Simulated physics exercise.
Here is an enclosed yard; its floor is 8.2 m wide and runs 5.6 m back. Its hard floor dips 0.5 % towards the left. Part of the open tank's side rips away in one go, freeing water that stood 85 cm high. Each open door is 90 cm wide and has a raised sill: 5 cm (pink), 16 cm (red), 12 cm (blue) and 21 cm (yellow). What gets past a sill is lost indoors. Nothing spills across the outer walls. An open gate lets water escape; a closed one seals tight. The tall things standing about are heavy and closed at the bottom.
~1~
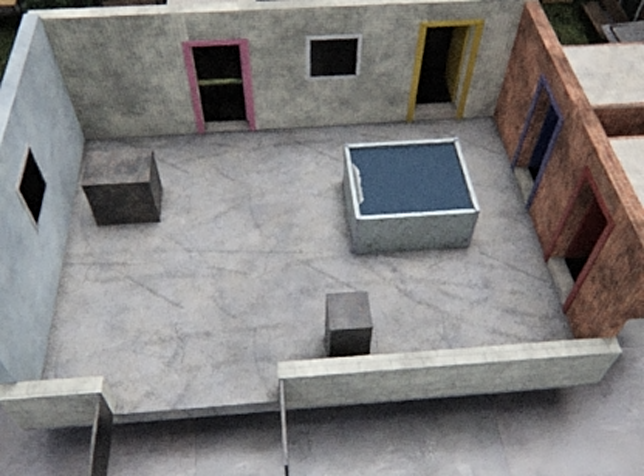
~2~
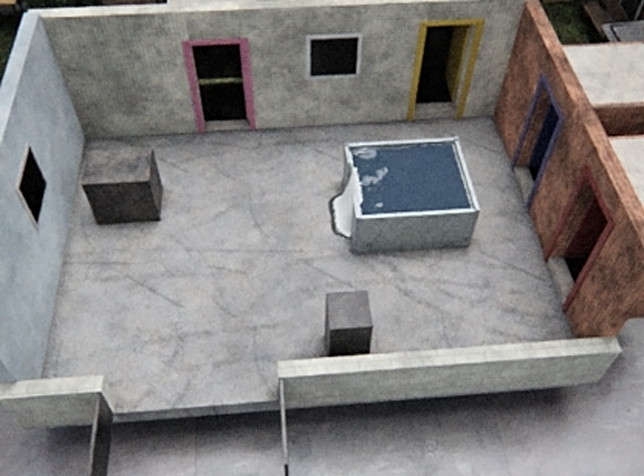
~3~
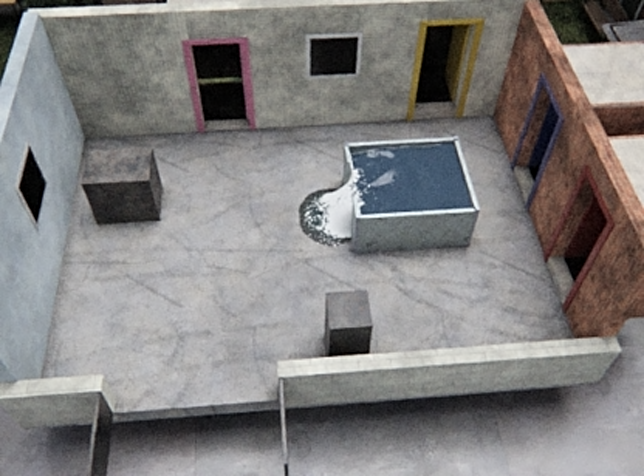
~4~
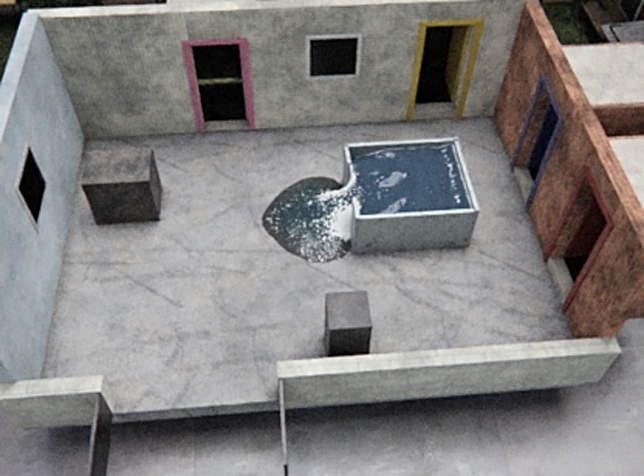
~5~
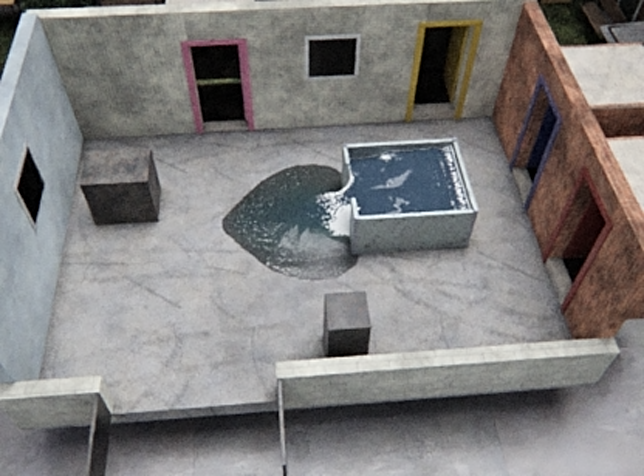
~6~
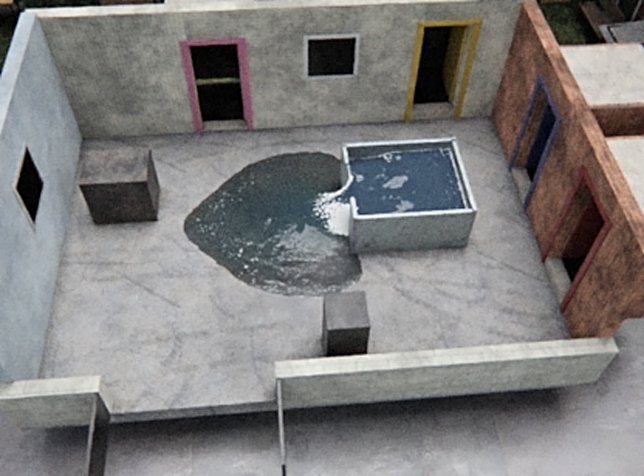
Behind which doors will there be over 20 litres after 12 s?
Within that time: At the pink door it exceeds the limit; at the red door it stays under the limit; at the blue door it keeps below the limit; at the yellow door it does not reach the limit.
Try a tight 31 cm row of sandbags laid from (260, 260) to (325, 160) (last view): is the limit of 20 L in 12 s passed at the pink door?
Then: Pink not over.
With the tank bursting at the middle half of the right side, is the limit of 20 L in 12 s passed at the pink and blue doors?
Then: Pink not over, blue past it.
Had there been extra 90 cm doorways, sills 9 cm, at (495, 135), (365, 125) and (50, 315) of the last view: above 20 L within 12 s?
In turn: Under, not over, above.
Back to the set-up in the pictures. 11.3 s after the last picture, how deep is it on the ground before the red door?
About 1.0 cm.
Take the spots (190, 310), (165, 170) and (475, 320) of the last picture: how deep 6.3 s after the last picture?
About 8, 8 and 0 cm.
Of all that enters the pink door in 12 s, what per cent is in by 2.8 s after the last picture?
Some 45 per cent by then.
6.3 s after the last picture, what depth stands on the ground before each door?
In cm: Pink 8, red 0, blue 0, yellow 0.
Then, 0.7 s after the last picture water covers 40 % of the floor and is deepest (42 cm) near (342, 213); pink door 3 cm at the sill, 0 L in, red door not reached, blue door not reached, yellow door not reached.
Then, 1.5 s after the last picture water covers 55 % of the floor and is deepest (44 cm) near (83, 138); pink door 8 cm at the sill, 13 L in, red door not reached, blue door not reached, yellow door not reached.
Then, 2.8 s after the last picture water covers 55 % of the floor and is deepest (29 cm) near (69, 215); pink door 6 cm at the sill, 25 L in, red door not reached, blue door not reached, yellow door not reached.
Then, 6.3 s after the last picture water covers 60 % of the floor and is deepest (15 cm) near (34, 404); pink door 8 cm at the sill, 43 L in, red door not reached, blue door not reached, yellow door not reached.
Then, 11.3 s after the last picture water covers 85 % of the floor and is deepest (8 cm) near (48, 329); pink door 6 cm at the sill, 58 L in, red door 1 cm at the sill, 0 L in, blue door not reached, yellow door 2 cm at the sill, 0 L in.
